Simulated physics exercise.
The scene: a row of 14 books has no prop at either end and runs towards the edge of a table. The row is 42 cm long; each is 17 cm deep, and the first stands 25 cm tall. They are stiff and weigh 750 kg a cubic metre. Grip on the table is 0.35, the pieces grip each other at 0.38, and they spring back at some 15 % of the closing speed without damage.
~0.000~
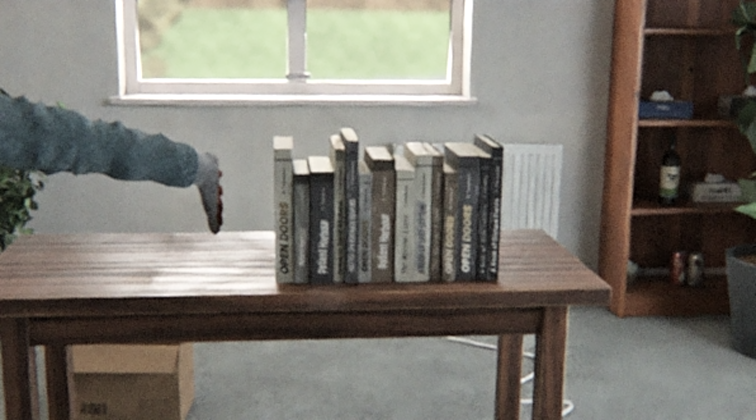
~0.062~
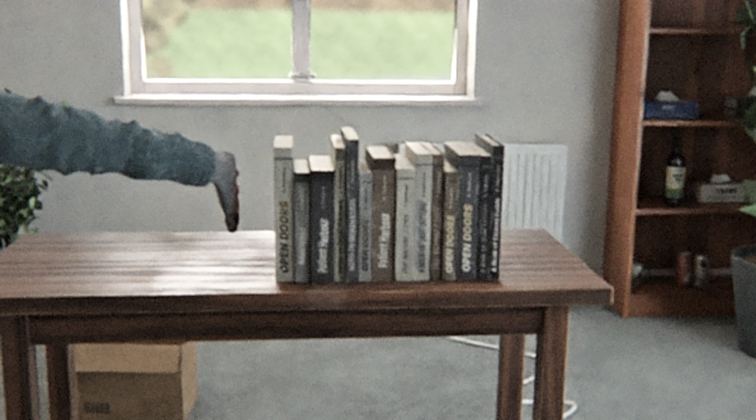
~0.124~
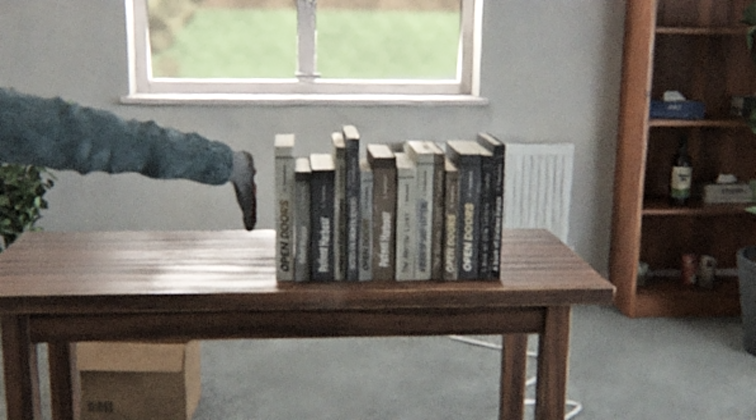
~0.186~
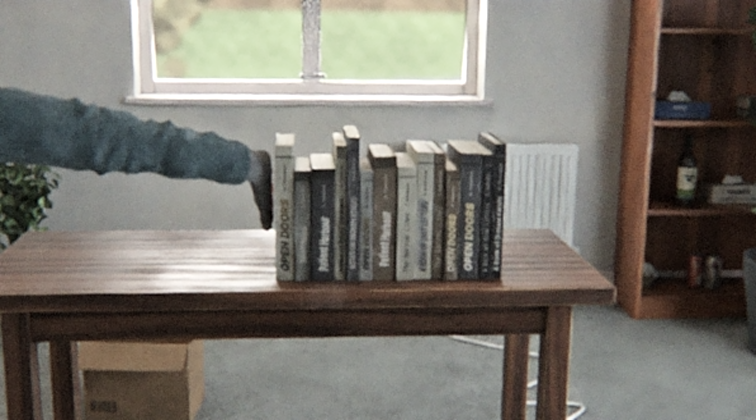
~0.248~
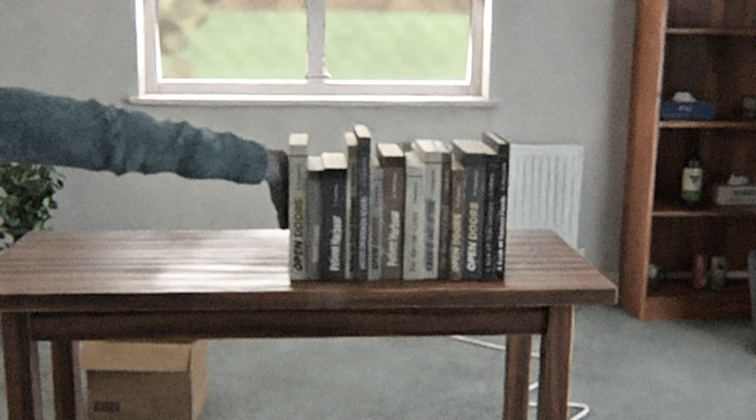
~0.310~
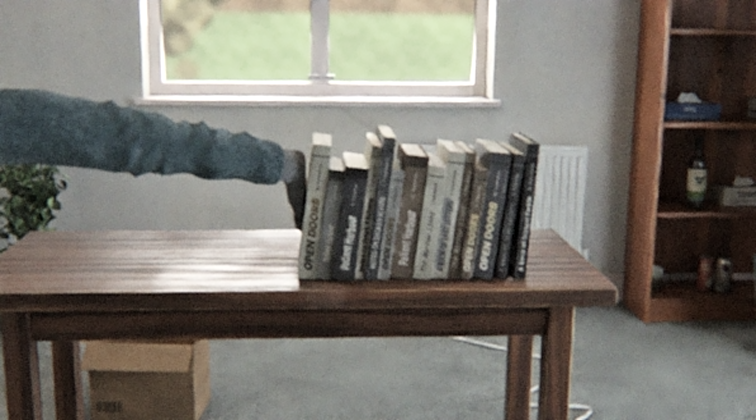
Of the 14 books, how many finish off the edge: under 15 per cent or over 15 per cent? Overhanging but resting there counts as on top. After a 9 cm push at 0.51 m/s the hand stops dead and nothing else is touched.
Ending off the edge: Upwards of 15 per cent.
Around 0.46 s, none of the 14 books off the edge, 14 disturbed.
Around 0.94 s, 3 of the 14 books off the edge.
Finally (1.3 s), 3 of the 14 books off the edge. That is 21 per cent.
